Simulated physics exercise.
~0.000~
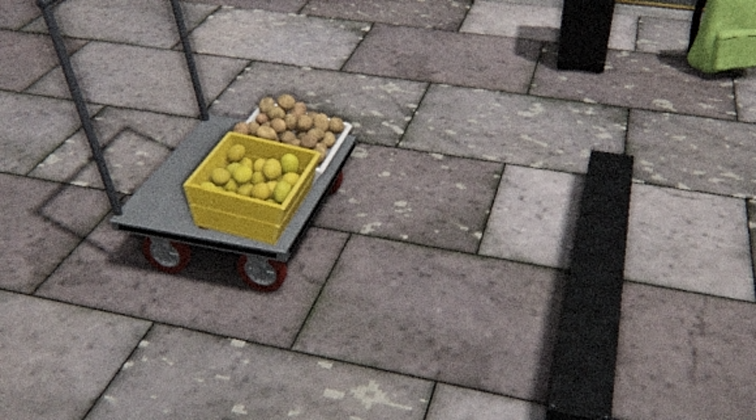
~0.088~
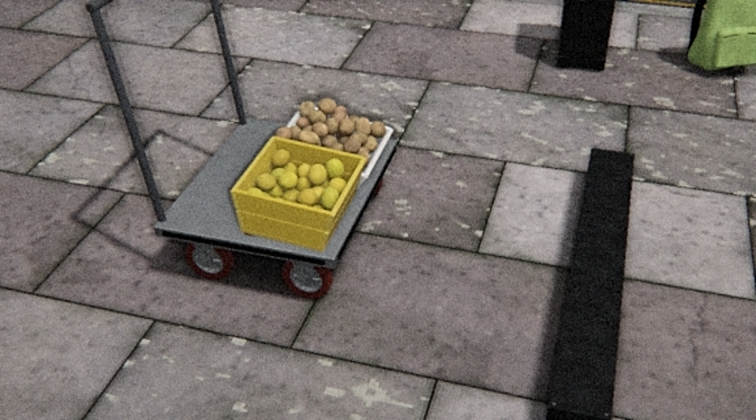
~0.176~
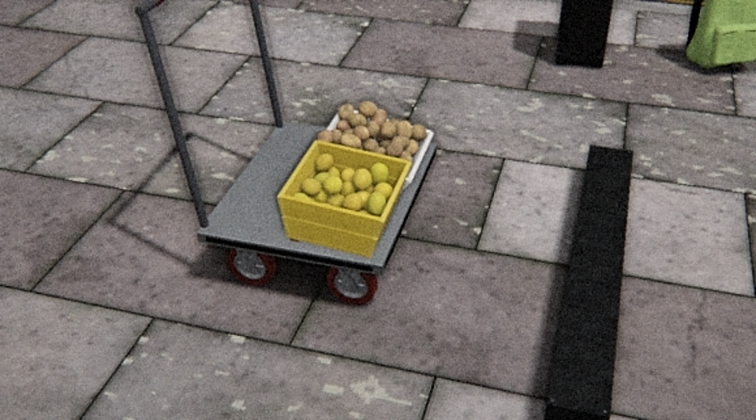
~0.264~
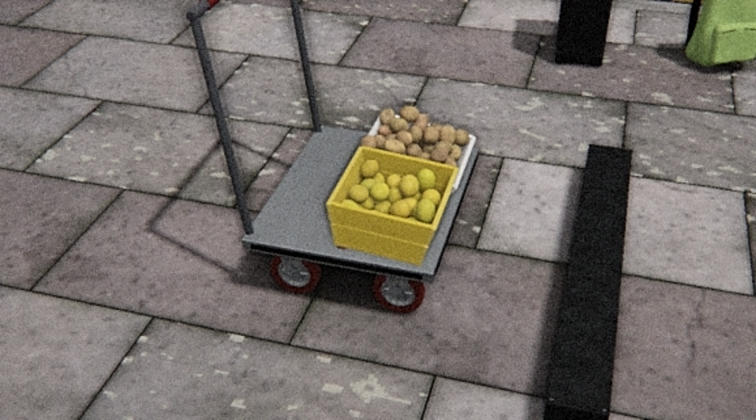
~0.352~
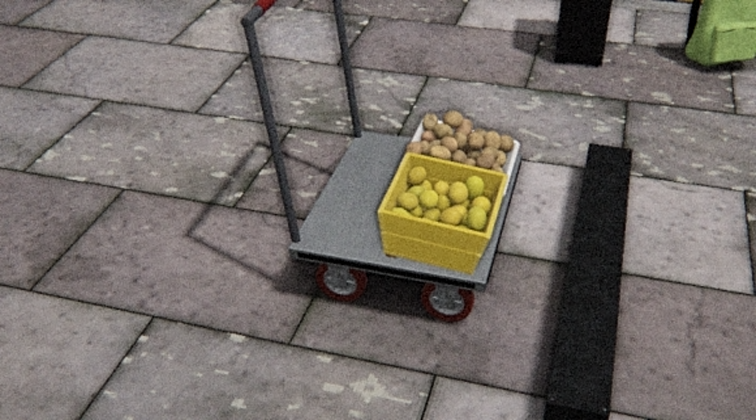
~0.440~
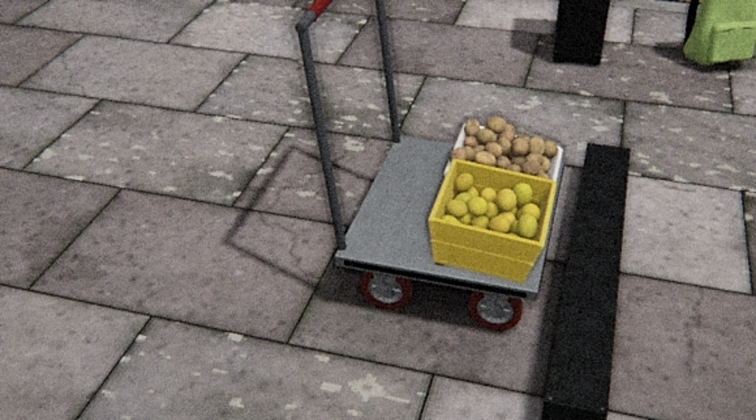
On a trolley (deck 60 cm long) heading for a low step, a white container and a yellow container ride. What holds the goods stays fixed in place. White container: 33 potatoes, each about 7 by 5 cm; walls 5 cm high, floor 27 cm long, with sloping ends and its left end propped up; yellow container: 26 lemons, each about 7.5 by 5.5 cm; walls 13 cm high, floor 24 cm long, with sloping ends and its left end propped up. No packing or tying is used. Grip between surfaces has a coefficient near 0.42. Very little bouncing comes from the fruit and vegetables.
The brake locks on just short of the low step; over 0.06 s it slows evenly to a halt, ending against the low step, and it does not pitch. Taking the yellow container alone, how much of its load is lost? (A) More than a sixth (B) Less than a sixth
Less than a sixth (B).
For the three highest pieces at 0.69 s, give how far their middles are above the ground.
Roughly 38 centimetres.
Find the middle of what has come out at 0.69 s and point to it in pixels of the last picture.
(606, 177).
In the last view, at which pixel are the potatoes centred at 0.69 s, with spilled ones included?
Near (574, 171) in pixels.
After 0.47 s, the brake bites.
After 0.57 s, white container 30 in, 3 out and yellow container 26 in, 0 out.
After 0.69 s, white container 23 in, 10 out and yellow container 26 in, 0 out.
After 0.92 s, white container 19 in, 14 out and yellow container 26 in, 0 out.
Final count (at 1.42 s), white container 18 in, 15 out and yellow container 26 in, 0 out. Asked share, 0 of 26, 0 per cent.
